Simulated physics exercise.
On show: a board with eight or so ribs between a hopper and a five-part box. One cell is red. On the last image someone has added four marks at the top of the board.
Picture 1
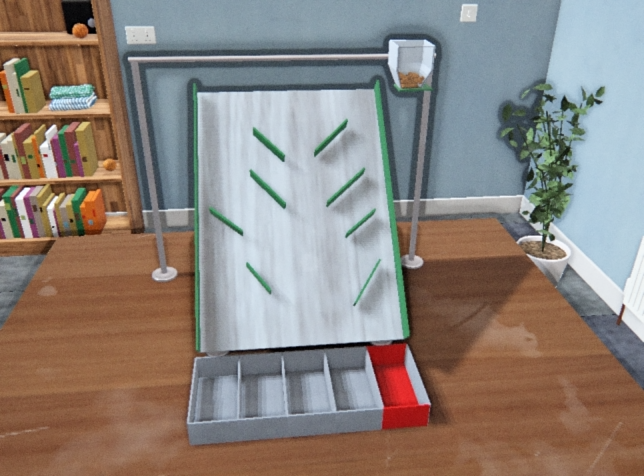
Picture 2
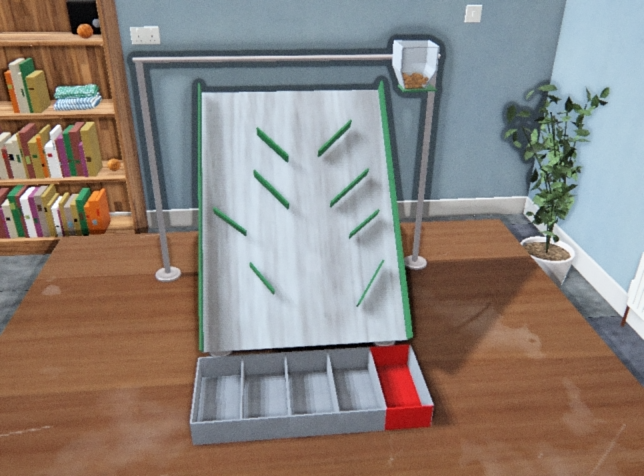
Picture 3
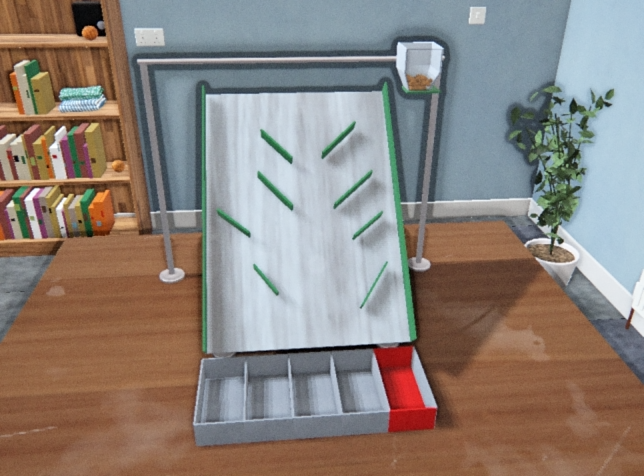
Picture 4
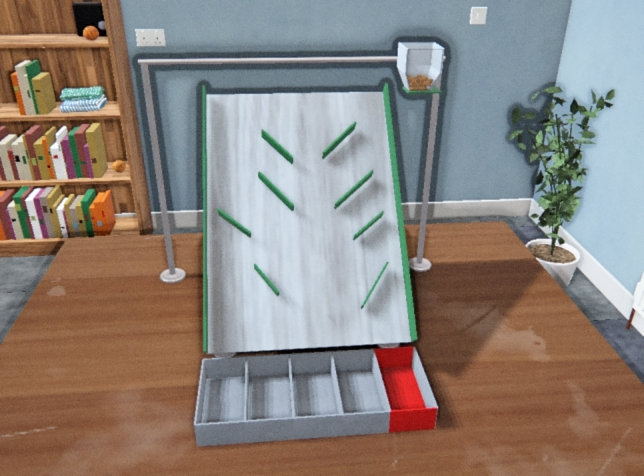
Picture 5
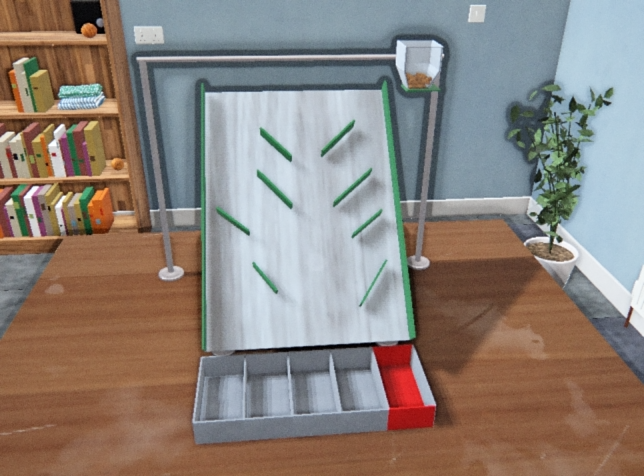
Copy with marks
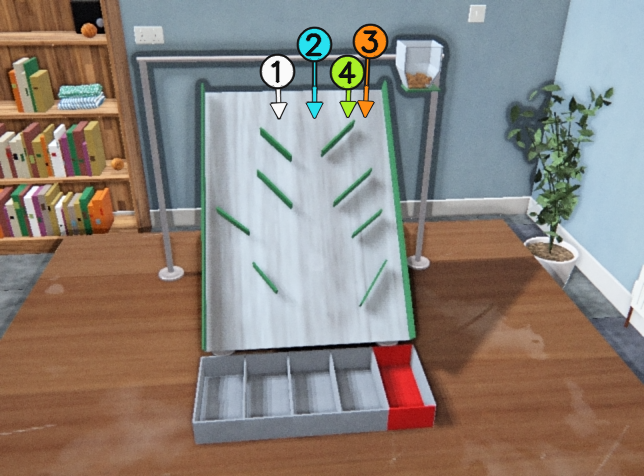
The clip opens on a tilted pale board with green ribs, a small hopper of brownish pieces at the upper right and a five-part box below, its rightmost cell red. The view shifts very slightly, then settles, while the pieces stay in the hopper and the box remains empty.
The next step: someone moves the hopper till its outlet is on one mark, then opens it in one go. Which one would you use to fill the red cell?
Mark 3 does it best.
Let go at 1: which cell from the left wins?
The fourth.
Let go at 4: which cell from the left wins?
The third from the left.
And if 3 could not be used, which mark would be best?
The answer is 4.
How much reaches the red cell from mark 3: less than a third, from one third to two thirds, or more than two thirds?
From one third to two thirds.
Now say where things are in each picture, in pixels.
The first picture shows hopper near (409, 77), roasted chickpeas, door shut.
The second picture shows ribs (257, 128) to (288, 156), (319, 151) to (351, 120), (254, 170) to (289, 204).
The third picture shows ribs (335, 203) to (372, 170), (217, 209) to (249, 232), (355, 235) to (383, 211).
The fourth picture shows ribs (254, 264) to (278, 292), (363, 306) to (388, 262).
The fifth picture shows red cell near (411, 416), number 5 of 5 from the left.
On the marked copy, mark 1 meets the board at (278, 112); mark 2 meets the board at (314, 112); mark 3 meets the board at (365, 111); mark 4 meets the board at (347, 111).
Choosing 1, only a few in the red cell, all but a few in other cells, only a few outside the box.
Choosing 2, none at all in the red cell, the bulk in other cells, close to a quarter outside the box.
Choosing 3, close to half in the red cell, close to a third in other cells, a small share outside the box.
Choosing 4, close to a quarter in the red cell, close to two thirds in other cells.
